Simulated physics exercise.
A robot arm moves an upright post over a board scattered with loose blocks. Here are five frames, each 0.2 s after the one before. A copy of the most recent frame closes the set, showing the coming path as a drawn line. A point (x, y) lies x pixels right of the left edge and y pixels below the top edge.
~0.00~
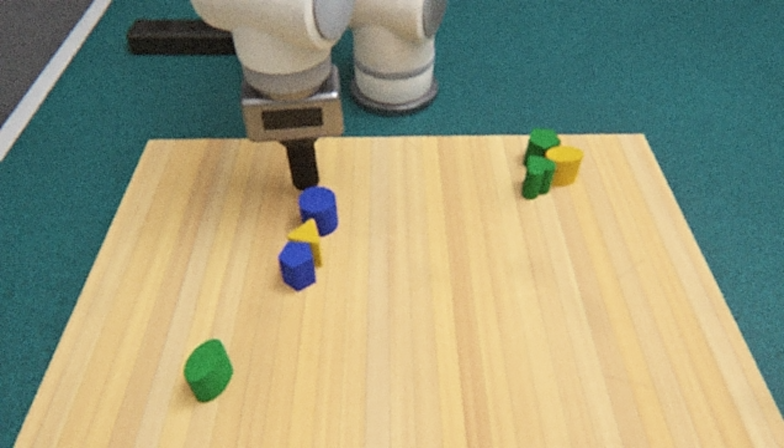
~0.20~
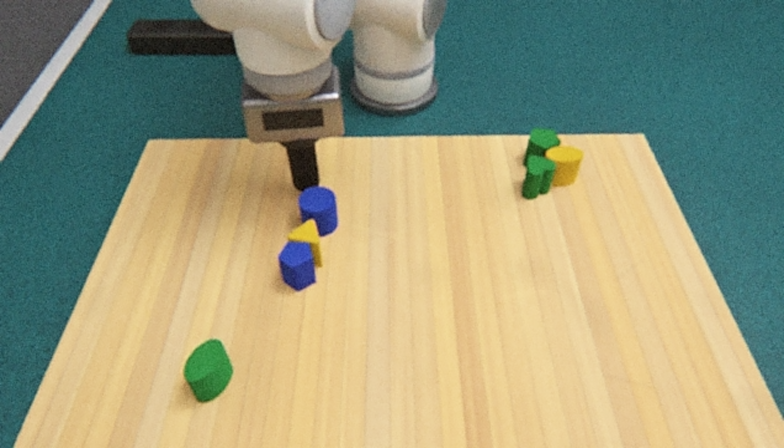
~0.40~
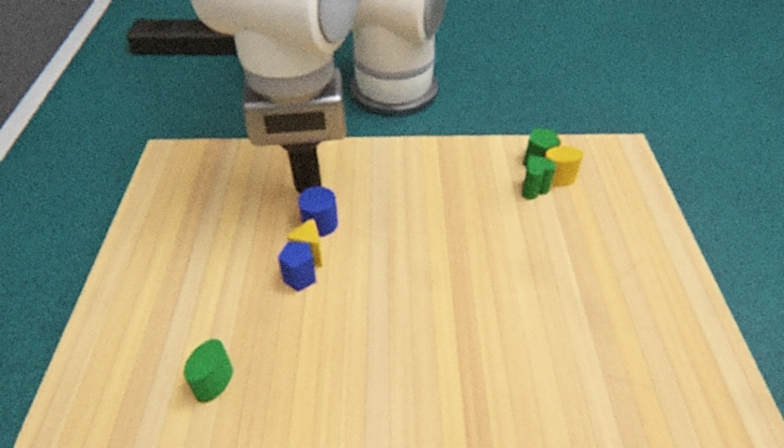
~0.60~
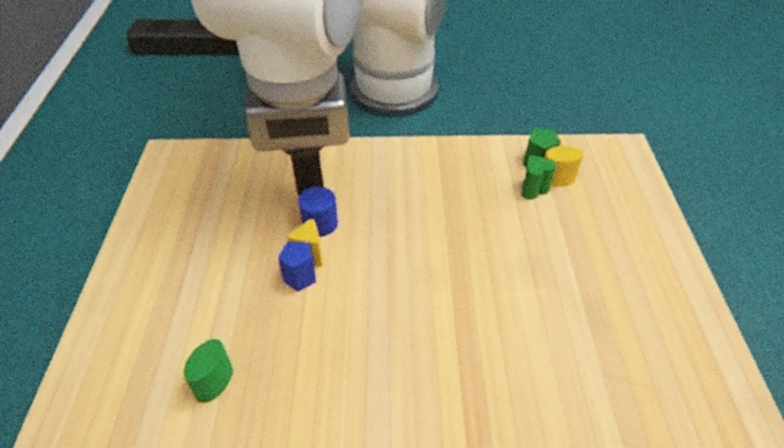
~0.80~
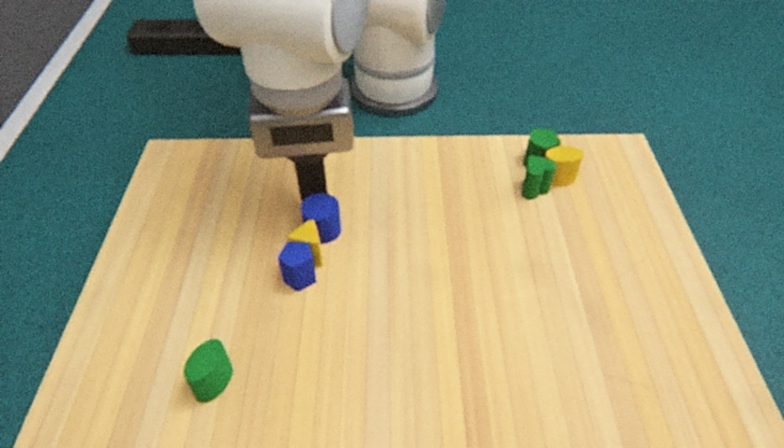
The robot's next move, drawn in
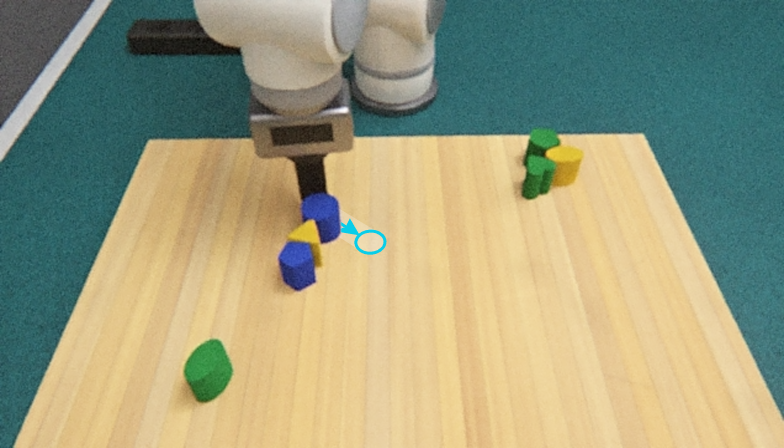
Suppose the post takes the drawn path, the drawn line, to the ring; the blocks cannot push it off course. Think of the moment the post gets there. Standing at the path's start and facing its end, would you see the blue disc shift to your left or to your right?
It gets pushed right.
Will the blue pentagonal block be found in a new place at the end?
I believe so.
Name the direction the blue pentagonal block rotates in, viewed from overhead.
It goes round the way clock hands do.
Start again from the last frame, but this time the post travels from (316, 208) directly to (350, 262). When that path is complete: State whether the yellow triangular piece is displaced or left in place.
The push reaches it.
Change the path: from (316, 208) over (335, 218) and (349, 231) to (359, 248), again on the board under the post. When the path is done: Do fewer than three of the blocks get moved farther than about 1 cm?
Going by the path, no.
Path on the board, from (316, 208) directly to (370, 242).
On the path given first. Halfway along, post (341, 213); blue pentagonal block (290, 263), turned 20° clockwise; yellow triangular piece (306, 245); blue disc (334, 224).
At the end, post (370, 231); blue pentagonal block (290, 263), turned 20° clockwise; yellow triangular piece (306, 245); blue disc (339, 233).
